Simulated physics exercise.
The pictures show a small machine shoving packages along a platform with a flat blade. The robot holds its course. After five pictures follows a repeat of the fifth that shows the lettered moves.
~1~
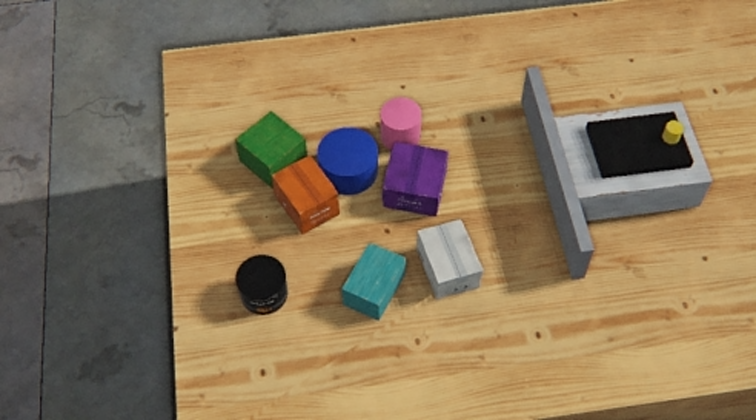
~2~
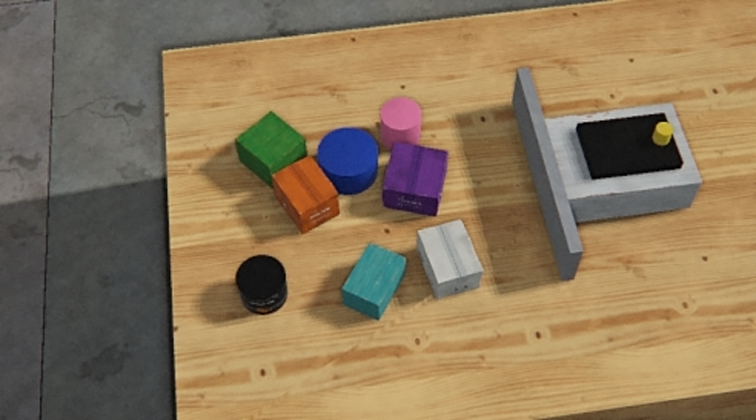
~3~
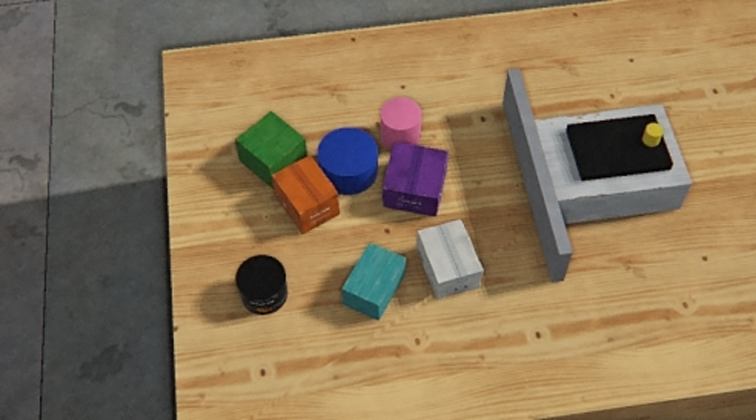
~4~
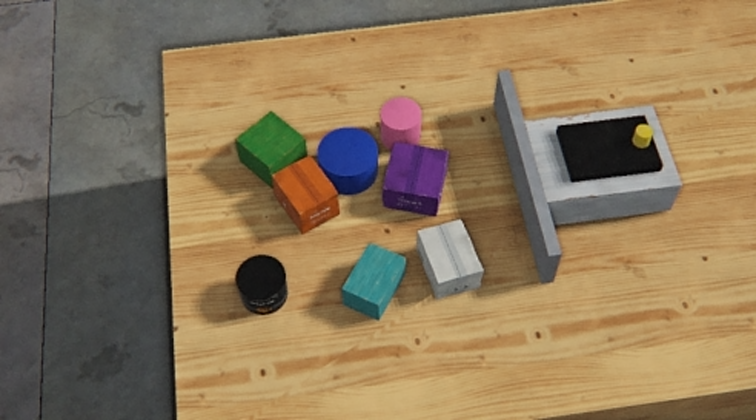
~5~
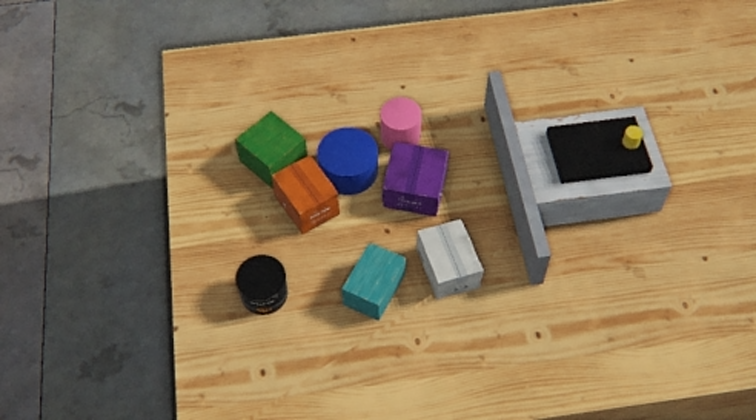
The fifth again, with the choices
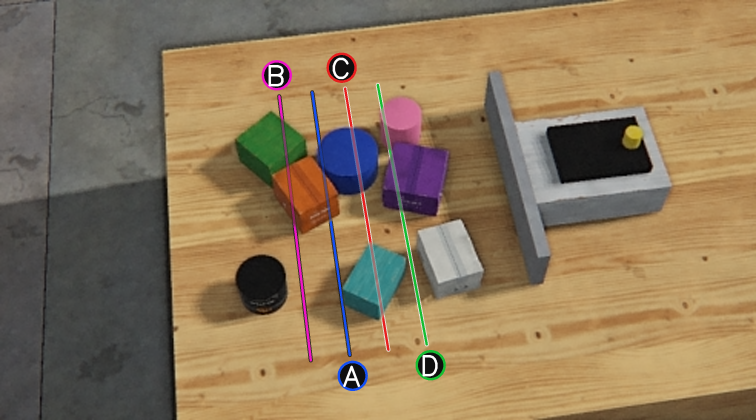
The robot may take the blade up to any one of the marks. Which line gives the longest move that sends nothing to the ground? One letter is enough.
Nothing falls up to B.
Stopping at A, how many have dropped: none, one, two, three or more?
In all, none.
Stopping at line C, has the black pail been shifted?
No.
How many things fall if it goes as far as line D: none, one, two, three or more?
In all, none.
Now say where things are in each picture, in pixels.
The first picture shows black pail (262, 285); pink canister (401, 125); turquoise crate (374, 281).
The second picture shows robot (622, 145); blue canister (348, 161).
The third picture shows robot (611, 147); white box (449, 260).
The fourth picture shows robot (602, 148); green crate (272, 150).
The fifth picture shows robot (592, 149); pink canister (401, 125); turquoise crate (374, 281); blue canister (348, 161).
On the marked copy, A at (329, 213); B at (294, 217); C at (365, 208); D at (400, 204).
Taking B. A third of the way, robot (512, 159); turquoise crate (368, 283); pink canister (395, 126).
Two thirds of the way, robot (432, 169); black pail (250, 287); green crate (242, 140).
When it is over, robot (372, 176); black pail (187, 296); orange box (211, 205); nothing has fallen.
As for the rest, A is safe but short; C is safe but short; D is safe but short.
